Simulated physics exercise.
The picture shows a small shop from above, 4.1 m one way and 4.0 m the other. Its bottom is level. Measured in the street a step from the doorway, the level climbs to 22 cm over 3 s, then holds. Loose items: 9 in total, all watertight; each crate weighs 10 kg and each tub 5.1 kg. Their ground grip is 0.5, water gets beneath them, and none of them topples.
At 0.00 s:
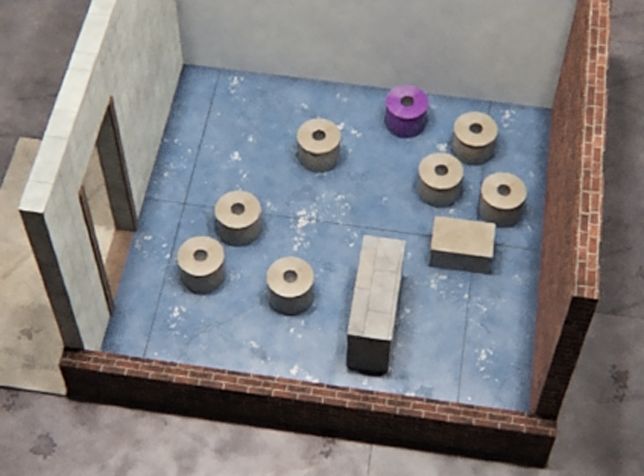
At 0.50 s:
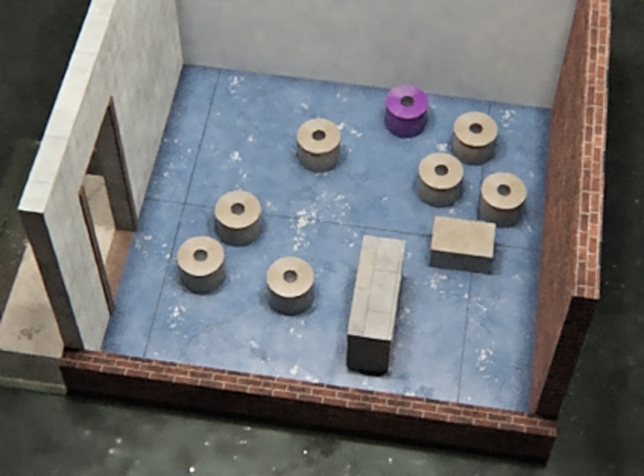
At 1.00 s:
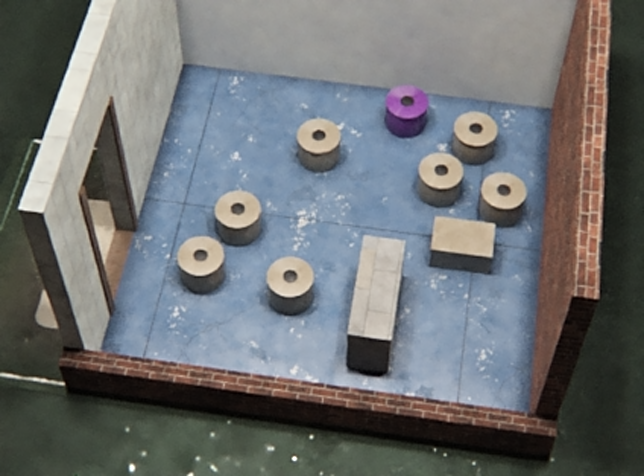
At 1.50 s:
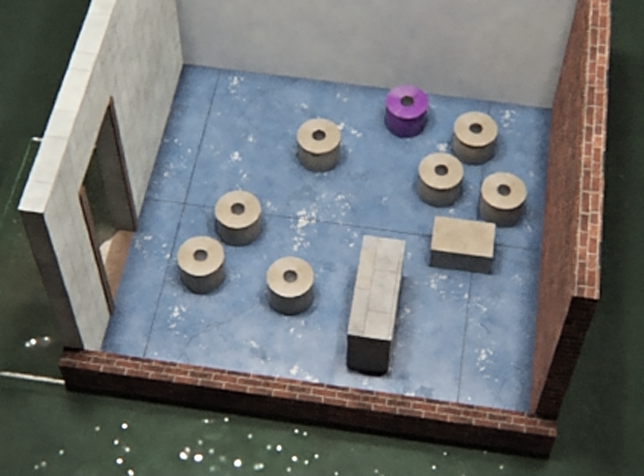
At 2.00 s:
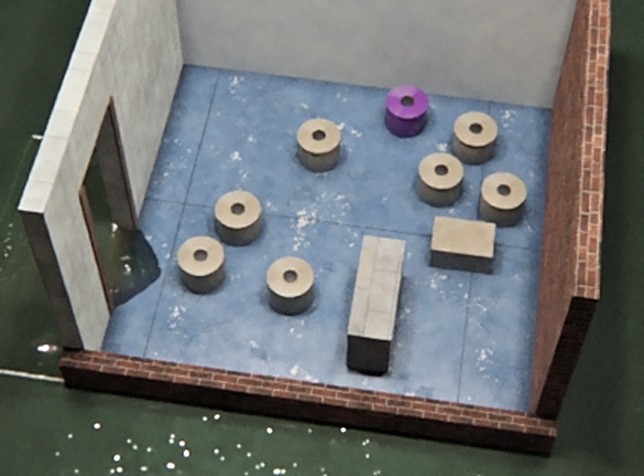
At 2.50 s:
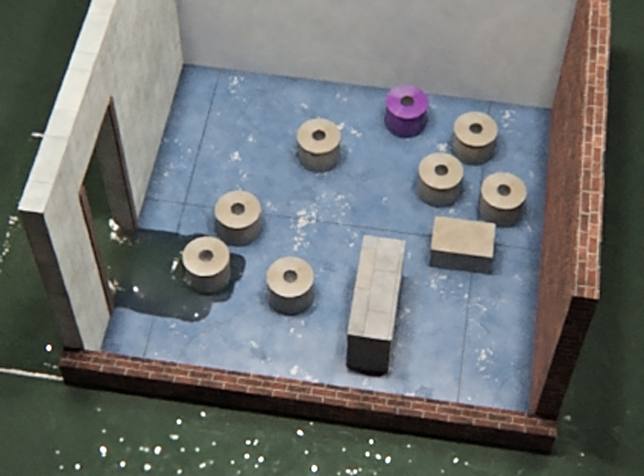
In the video, dark water spreads over the ground outside a small blue-floored room seen from above, then enters through the left doorway and reaches a beige tub, which shifts slightly, while the purple tub stays still.
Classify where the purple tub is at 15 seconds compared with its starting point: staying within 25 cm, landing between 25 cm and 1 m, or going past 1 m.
The purple tub goes past 1 m.
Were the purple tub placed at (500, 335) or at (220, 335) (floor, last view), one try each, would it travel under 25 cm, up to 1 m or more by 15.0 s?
So, one try each: It budges a bit the first time and goes a long distance the second.
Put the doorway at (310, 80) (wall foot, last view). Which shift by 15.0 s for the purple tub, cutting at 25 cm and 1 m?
With that change, the purple tub is swept well off.
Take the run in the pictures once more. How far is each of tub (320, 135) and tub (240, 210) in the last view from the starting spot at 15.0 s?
The first is 100 cm from its start, the second 100 cm.
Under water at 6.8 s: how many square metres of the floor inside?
About 15 m2.
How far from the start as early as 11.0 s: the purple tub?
Around 200 cm from the start by that time.
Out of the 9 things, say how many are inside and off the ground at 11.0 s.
9 at that moment.
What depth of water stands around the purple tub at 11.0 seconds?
Roughly 5 cm deep.
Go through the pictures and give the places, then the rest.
The first frame shows the purple tub at (407, 102) rests on the ground; 0.0 m2 under water; 0 of 9 have shifted.
The second frame shows the purple tub at (407, 102), on the bottom; 0.0 m2 under water; 0 of 9 have shifted.
The third frame shows the purple tub at (407, 102), on the bottom; water covers 0.0 m2; 0 of 9 have shifted.
The fourth frame shows the purple tub at (407, 102), on the bottom; water covers 0.0 m2; 0 of 9 have shifted.
The fifth frame shows the purple tub at (407, 102) rests on the ground; 0.2 m2 under water; 0 of 9 have shifted.
The sixth frame shows the purple tub at (407, 102), on the bottom; 0.7 m2 under water; 1 of 9 have shifted.
After 3.5 s the purple tub is near (407, 102), 0.0 m from its start, aground; 1 afloat.
After 6.8 s the purple tub is near (408, 99), 0.0 m from its start, aground; 7 afloat.
After 11.0 s the purple tub is near (246, 70), 1.8 m from its start, afloat; 9 afloat.
After 15.0 s the purple tub is near (221, 204), 2.3 m from its start, afloat; 9 afloat.
